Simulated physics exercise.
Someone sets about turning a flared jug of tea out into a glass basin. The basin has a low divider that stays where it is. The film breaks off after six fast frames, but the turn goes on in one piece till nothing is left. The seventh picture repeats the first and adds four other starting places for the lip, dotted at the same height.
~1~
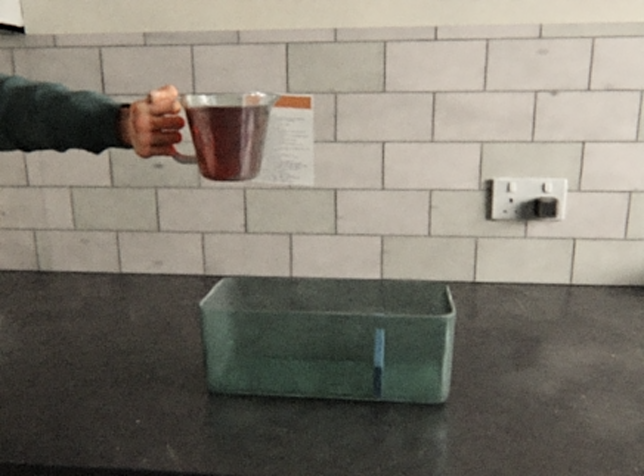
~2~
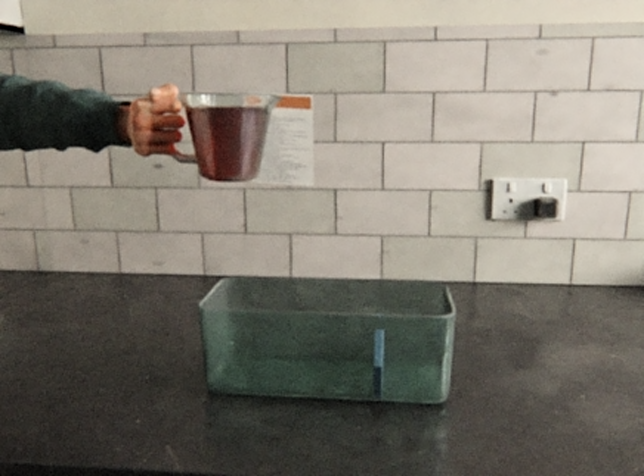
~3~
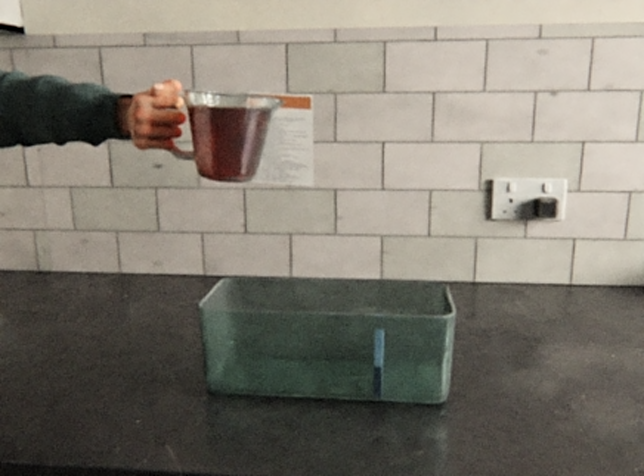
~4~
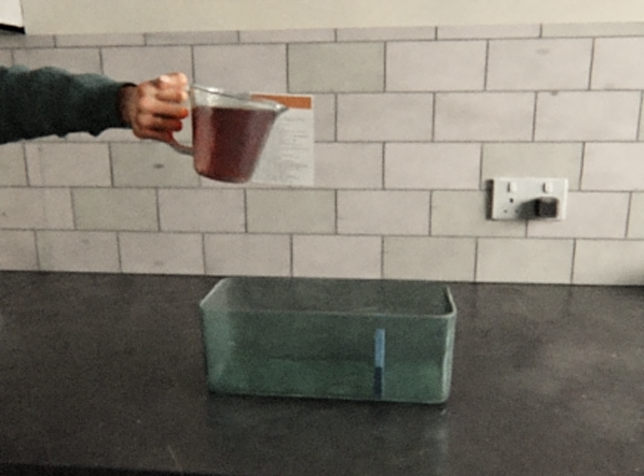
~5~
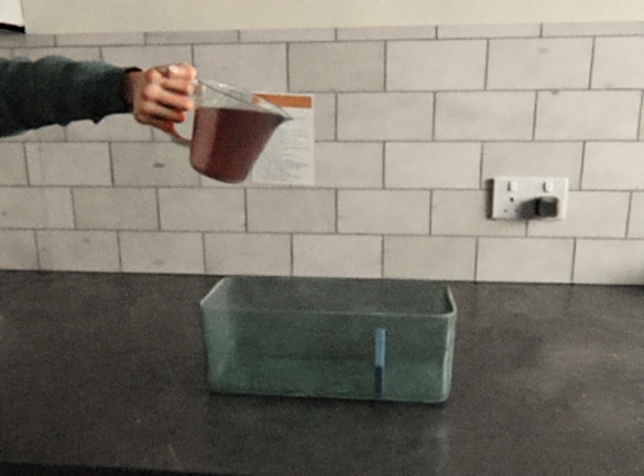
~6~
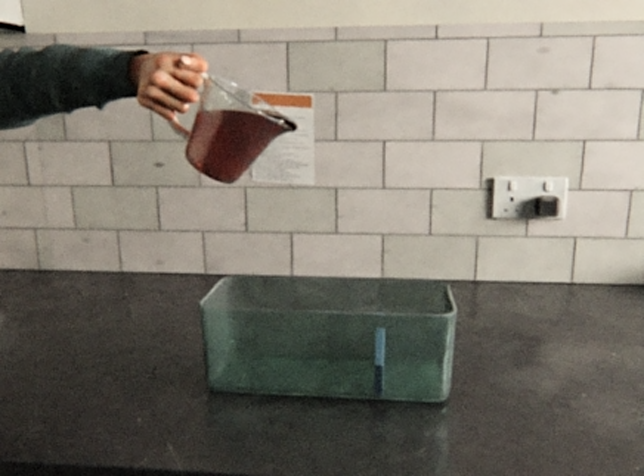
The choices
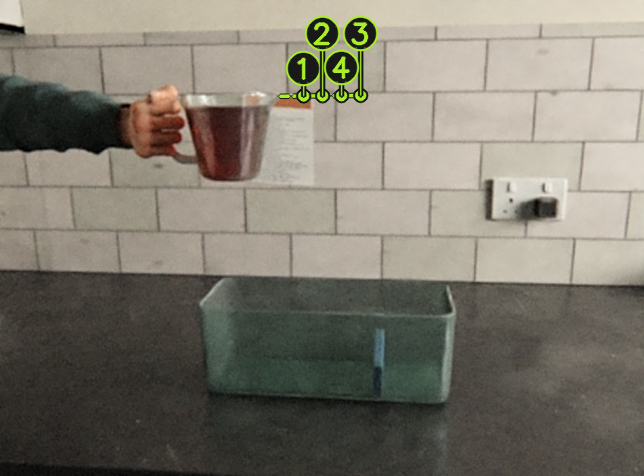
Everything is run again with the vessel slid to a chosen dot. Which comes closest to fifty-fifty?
2.
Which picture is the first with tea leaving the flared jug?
In picture 6.
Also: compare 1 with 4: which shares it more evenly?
That would be 4.
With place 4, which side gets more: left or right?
The right side.
On the marked copy, 1 at (303, 96); 2 at (322, 95); 3 at (360, 95); 4 at (341, 95).
If 1 is chosen, about 79 % ends left of the wall and 15 % right of it; 5 % is lost outside.
If 2 is chosen, about 56 % ends left of the wall and 41 % right of it; 3 % is lost outside.
If 3 is chosen, about 32 % ends left of the wall and 64 % right of it; 4 % is lost outside.
If 4 is chosen, about 27 % ends left of the wall and 69 % right of it; 4 % is lost outside.
